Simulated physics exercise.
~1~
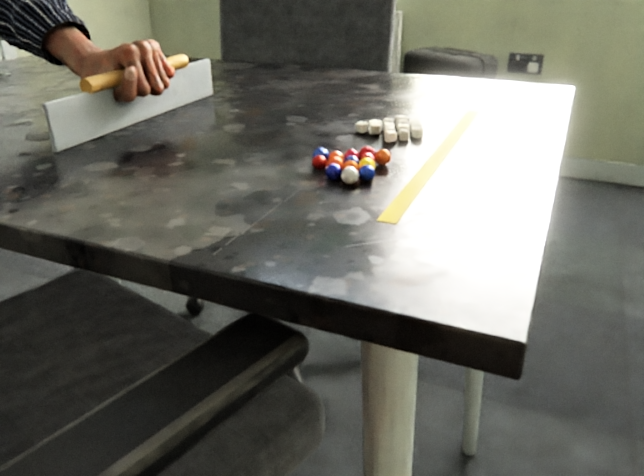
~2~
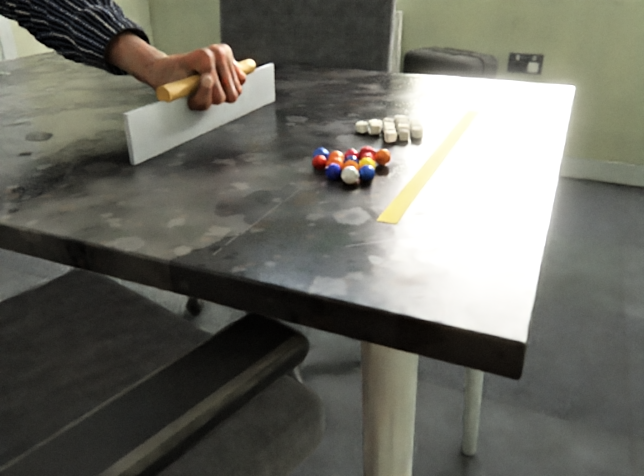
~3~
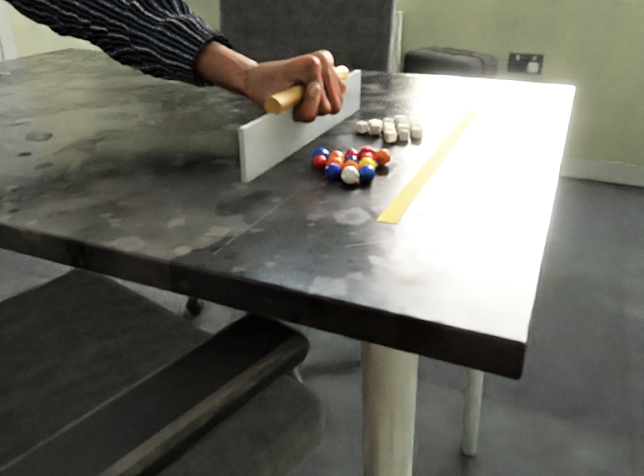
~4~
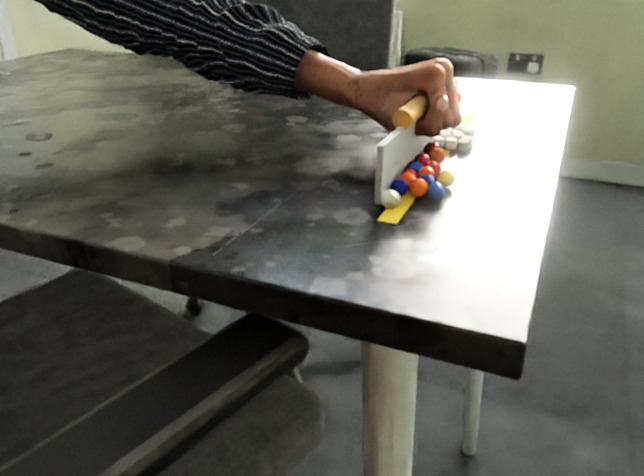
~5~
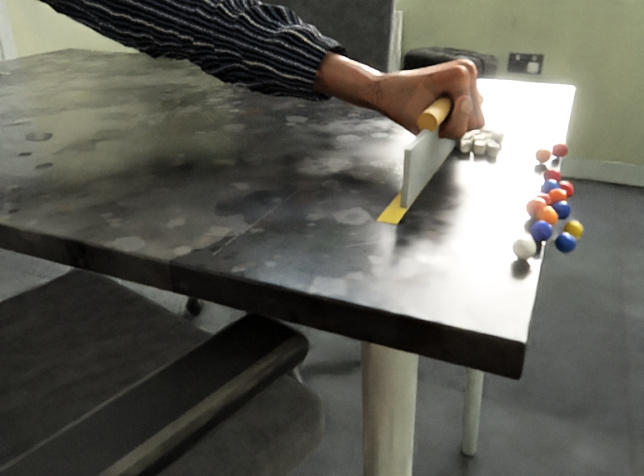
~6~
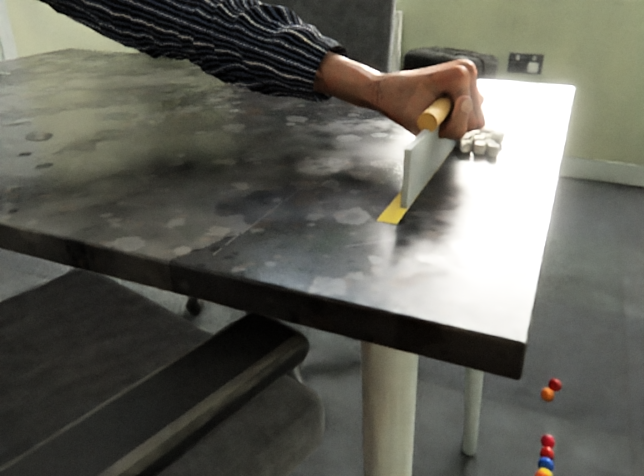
On a dark table, a hand sweeps a scraper right; colorful balls fall, white pieces stay.
